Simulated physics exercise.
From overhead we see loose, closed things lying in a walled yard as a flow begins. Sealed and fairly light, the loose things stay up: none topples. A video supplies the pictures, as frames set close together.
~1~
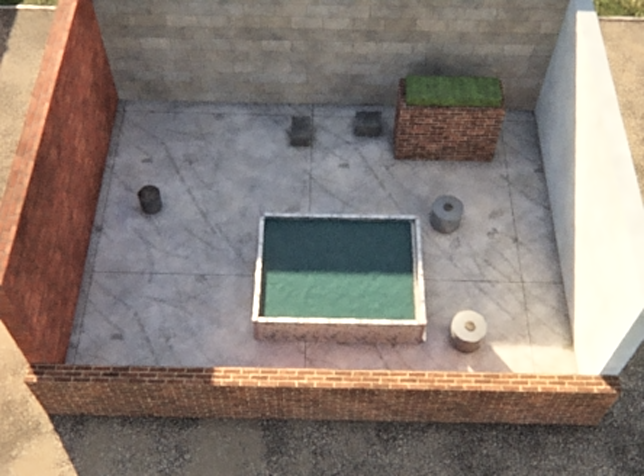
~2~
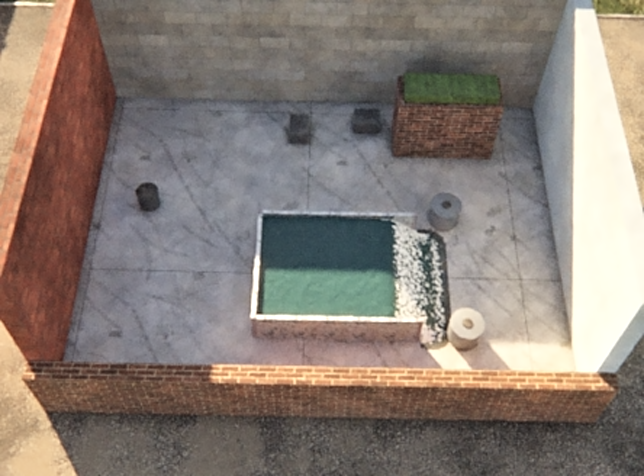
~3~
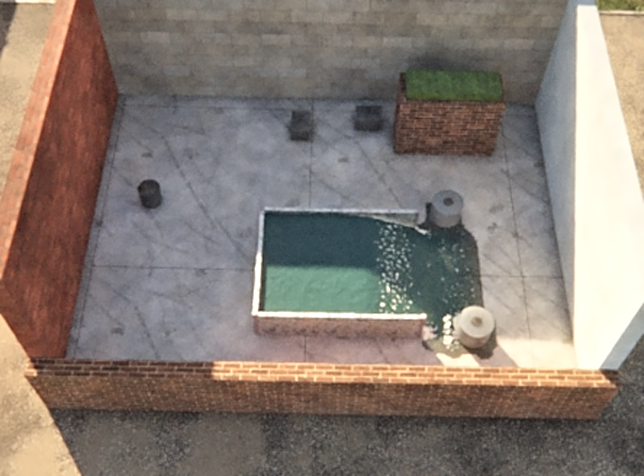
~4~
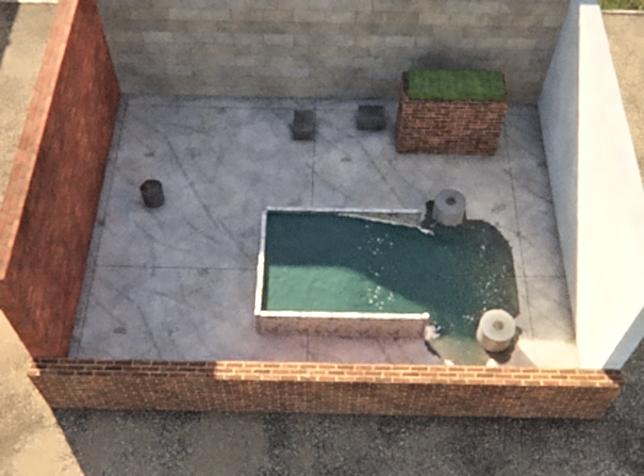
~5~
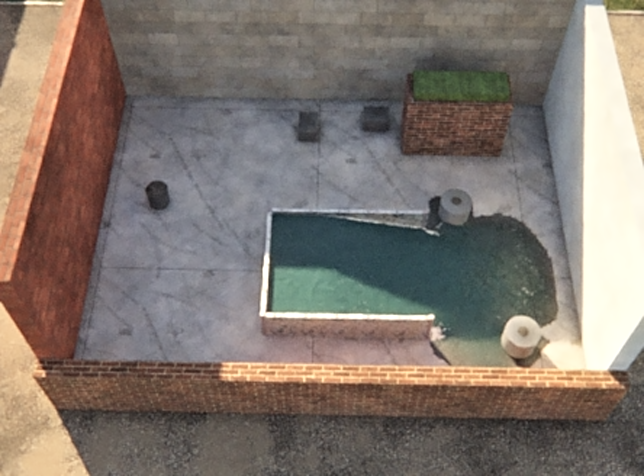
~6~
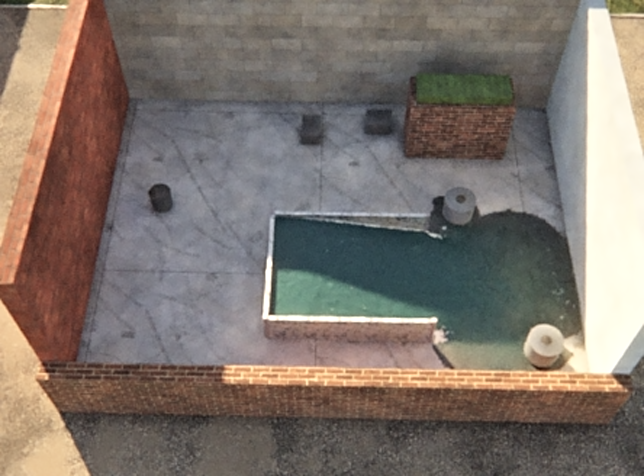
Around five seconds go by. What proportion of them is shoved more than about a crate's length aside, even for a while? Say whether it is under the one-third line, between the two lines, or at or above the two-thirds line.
Looks to me like between one and two in three get shifted a long way.
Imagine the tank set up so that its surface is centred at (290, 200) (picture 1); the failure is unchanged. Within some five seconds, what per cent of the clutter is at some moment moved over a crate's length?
Near 40 in a hundred.
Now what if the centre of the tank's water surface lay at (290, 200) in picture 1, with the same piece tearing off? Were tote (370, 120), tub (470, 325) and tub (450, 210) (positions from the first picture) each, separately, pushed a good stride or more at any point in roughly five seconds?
First never got that far, then got that far, then got that far.
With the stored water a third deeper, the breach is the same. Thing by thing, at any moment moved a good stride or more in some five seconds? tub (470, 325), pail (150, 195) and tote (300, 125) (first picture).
Answers in the order asked: Went past the threshold, stayed within the threshold, stayed within the threshold.
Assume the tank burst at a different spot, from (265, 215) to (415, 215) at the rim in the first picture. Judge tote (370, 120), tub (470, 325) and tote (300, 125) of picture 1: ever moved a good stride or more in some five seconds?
Travels that far, falls short, travels that far.
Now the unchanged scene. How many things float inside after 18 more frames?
1 of them.
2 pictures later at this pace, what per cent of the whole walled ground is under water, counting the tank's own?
Wet share: Around 30 %.
A moment on, 1 of 5 are well off their spots; 0 afloat.
Next, 1 of 5 are well off their spots; 1 afloat.
Later, 1 of 5 are well off their spots; 1 afloat.
In the end, 2 of 5 are well off their spots, and 2 have been at some point; 1 afloat.
